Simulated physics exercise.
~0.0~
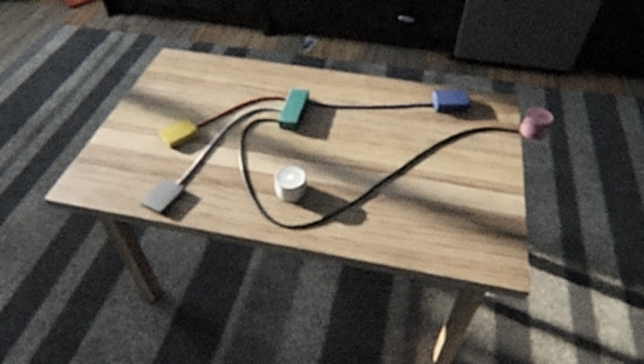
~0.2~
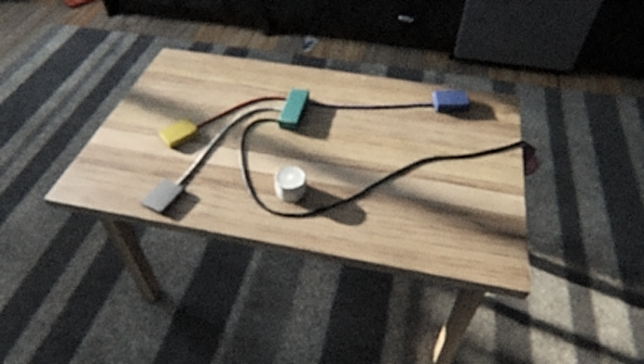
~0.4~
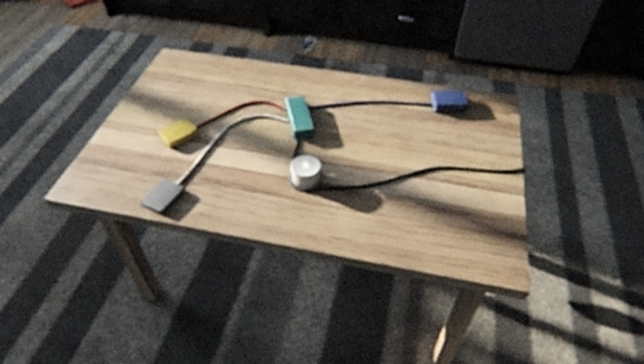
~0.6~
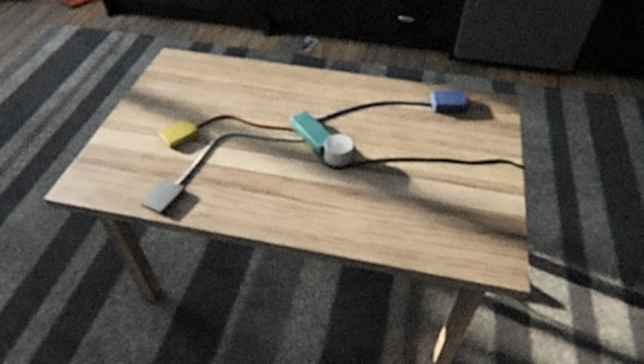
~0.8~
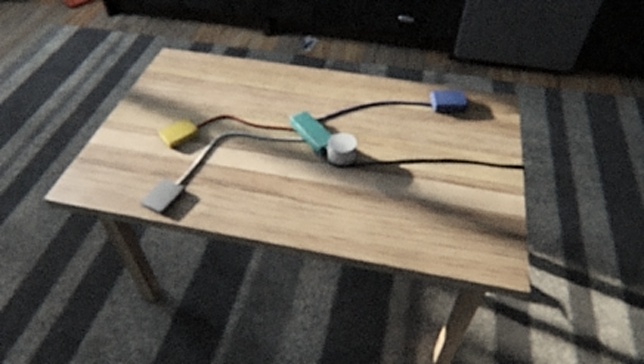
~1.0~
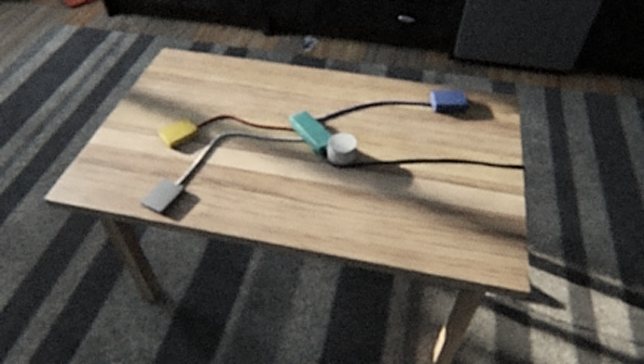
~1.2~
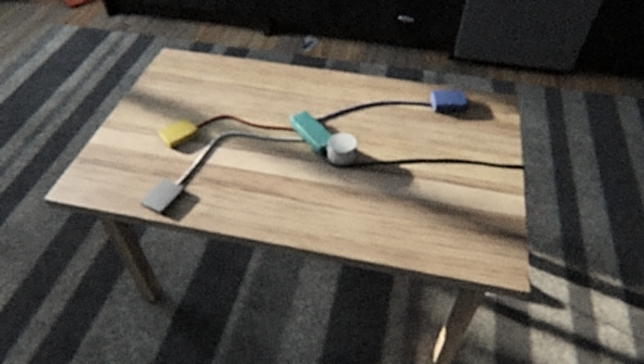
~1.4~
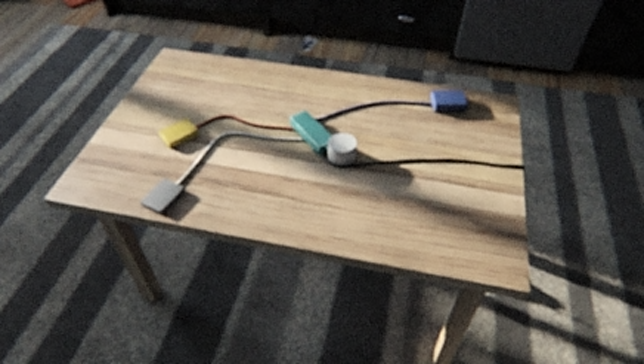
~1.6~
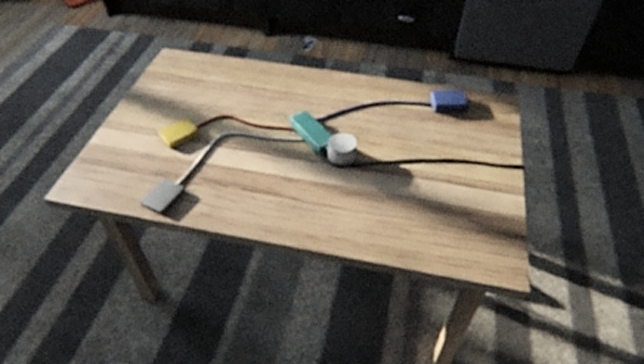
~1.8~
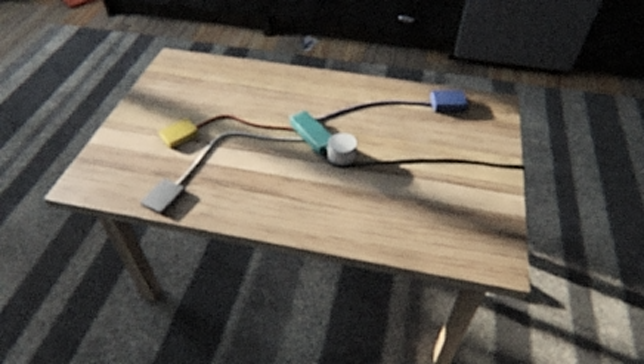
A wooden table held a teal power strip wired to several small devices, when a pink one dropped off the right edge, its black cable dragging the white tub and the strip rightward until everything came to rest with the cable stretched over the edge.
